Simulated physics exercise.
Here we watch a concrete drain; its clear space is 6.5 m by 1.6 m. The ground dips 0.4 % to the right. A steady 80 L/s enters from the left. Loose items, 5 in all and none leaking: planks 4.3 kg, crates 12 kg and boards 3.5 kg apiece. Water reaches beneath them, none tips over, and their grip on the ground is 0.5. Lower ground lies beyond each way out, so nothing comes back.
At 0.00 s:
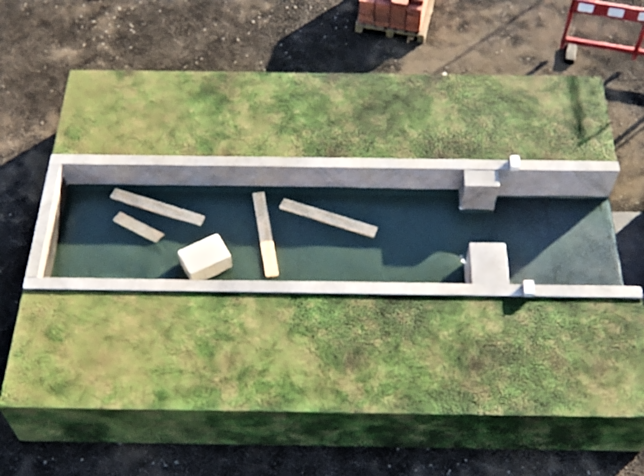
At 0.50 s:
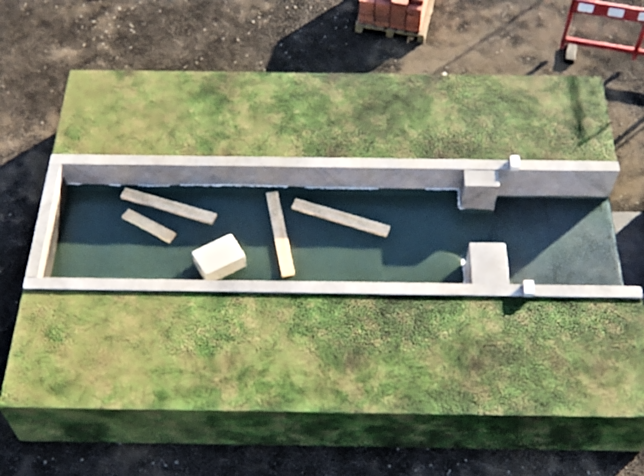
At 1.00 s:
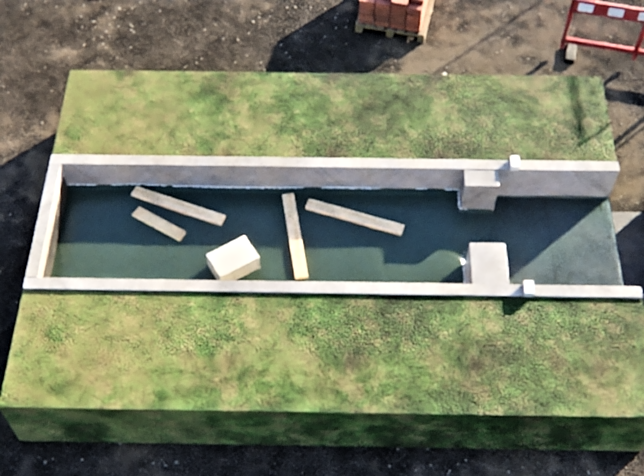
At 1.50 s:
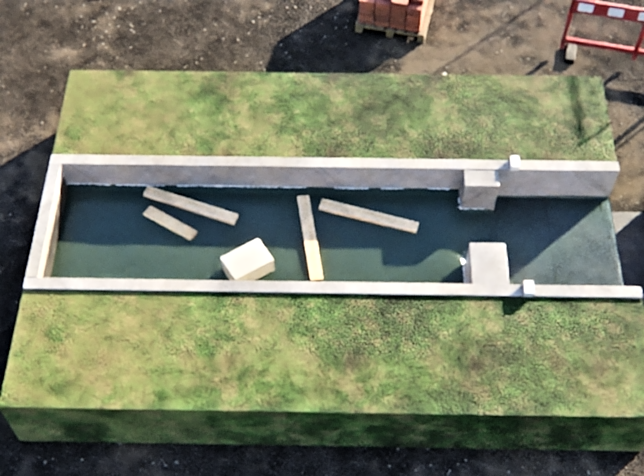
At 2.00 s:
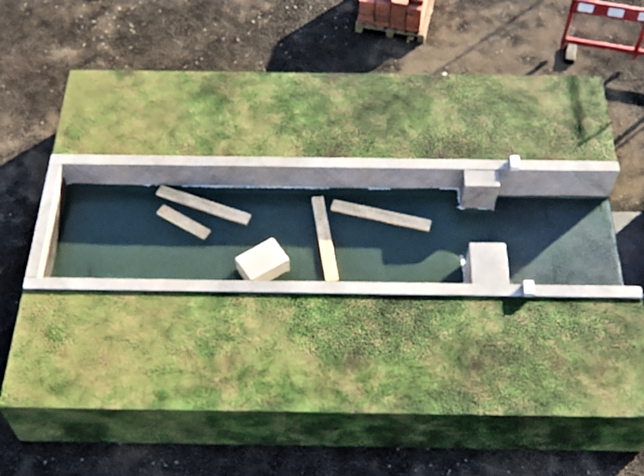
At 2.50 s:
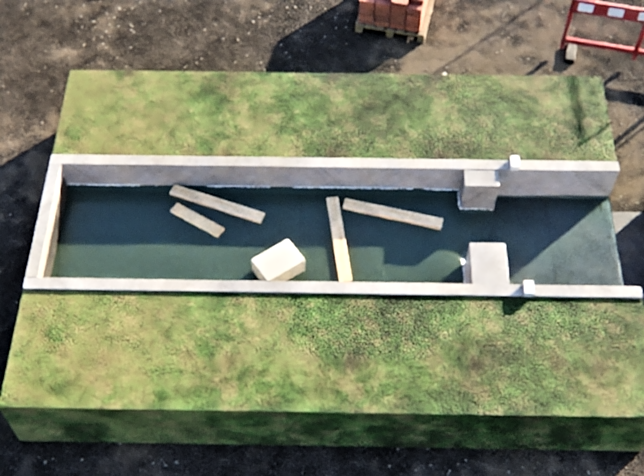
A long, walled concrete channel of dark water, set between two strips of patchy green grass on dark ground, is seen from high above at an angle. Four pale planks and one cream-coloured block float in its left and middle parts, with grey blocks narrowing the channel at right. The floating pieces drift slowly rightward together, barely changing their spacing, while the camera stays still.
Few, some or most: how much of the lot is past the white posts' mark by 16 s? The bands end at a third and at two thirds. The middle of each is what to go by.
In total that is upwards of two thirds of the lot.
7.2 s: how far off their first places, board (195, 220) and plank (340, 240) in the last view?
So you get 200 cm for the one named first, 300 cm for the other.
After 3.5 s 0 of 5 are over the mark; 5 afloat.
After 7.2 s 2 of 5 are over the mark; 3 afloat.
After 12.0 s 4 of 5 are over the mark; 2 afloat.
After 16.0 s 5 of 5 are over the mark; 0 afloat.
